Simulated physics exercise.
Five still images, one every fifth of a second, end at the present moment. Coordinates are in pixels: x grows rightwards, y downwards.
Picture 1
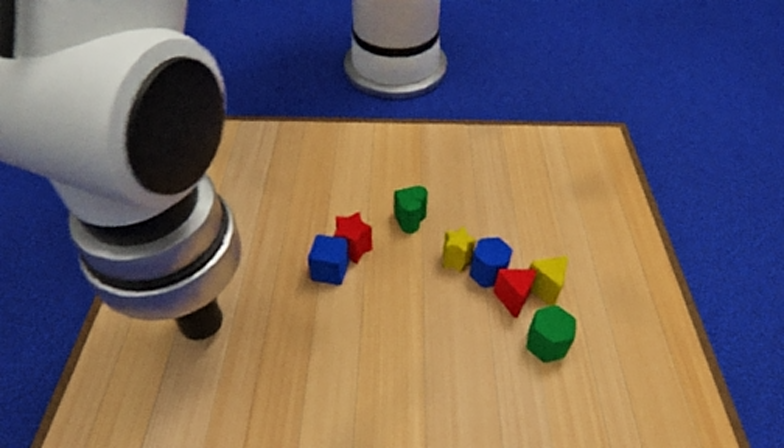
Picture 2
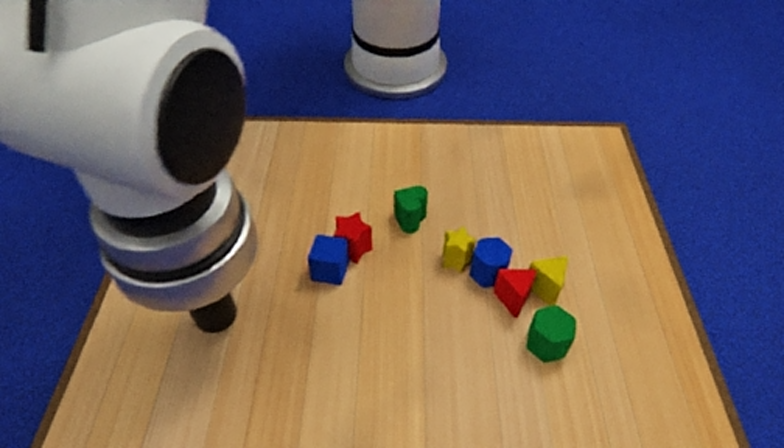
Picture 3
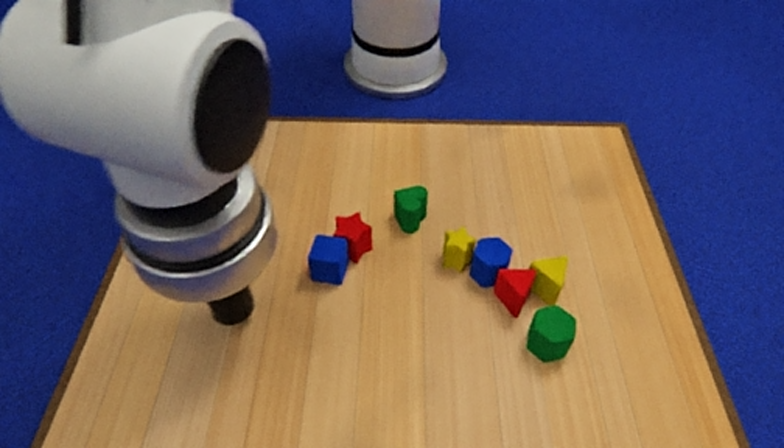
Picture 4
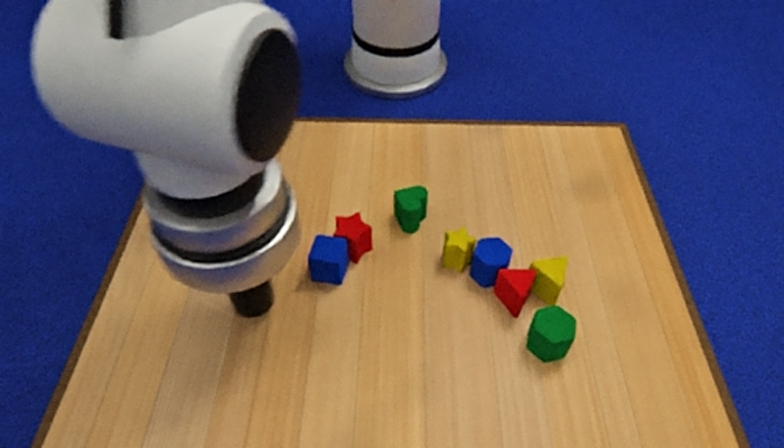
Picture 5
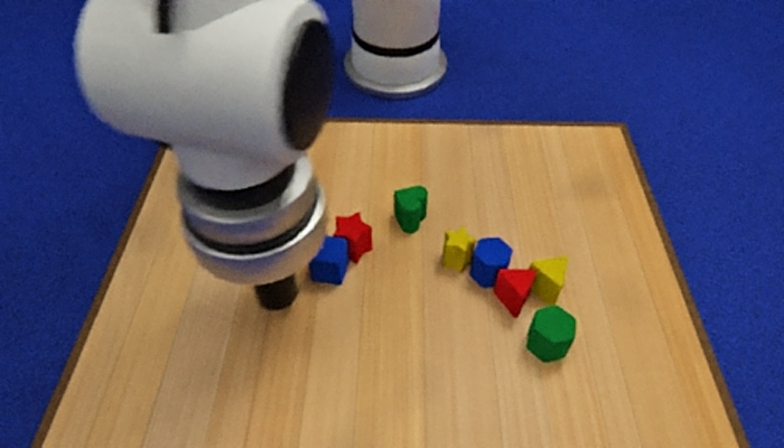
On a wooden board over a blue surface, a white robot arm with a dark tip slid steadily right toward the blue and red blocks, while all the colourful blocks stayed still.
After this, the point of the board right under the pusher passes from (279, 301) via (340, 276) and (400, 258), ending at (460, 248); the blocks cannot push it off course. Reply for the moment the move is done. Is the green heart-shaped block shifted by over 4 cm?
No, that is not how it ends up.
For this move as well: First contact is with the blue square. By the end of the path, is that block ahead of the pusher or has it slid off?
Final position: To the side or behind.
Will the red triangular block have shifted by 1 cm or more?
I'd say no.
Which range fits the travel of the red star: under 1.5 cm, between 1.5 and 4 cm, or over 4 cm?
Range: Over 4 cm.
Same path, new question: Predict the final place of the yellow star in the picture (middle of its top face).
At roughly (495, 232).
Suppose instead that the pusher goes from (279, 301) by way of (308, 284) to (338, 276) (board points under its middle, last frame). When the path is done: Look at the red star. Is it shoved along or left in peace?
The red star will be pushed away from where it stands.
The first path, step by step. One third of the way, pusher (341, 268); blue square (368, 227), turned 15° anticlockwise; red star (378, 204), turned 15° anticlockwise.
Two thirds of the way, pusher (402, 250); blue square (404, 208), turned 85° anticlockwise; red star (382, 188), turned 55° anticlockwise; green heart-shaped block (421, 185), turned 25° clockwise.
At the end, pusher (461, 240); blue square (410, 206), turned 115° anticlockwise; red star (382, 188), turned 55° anticlockwise; green heart-shaped block (421, 181), turned 35° clockwise; yellow star (495, 232), turned 15° clockwise; red triangular block unmoved.
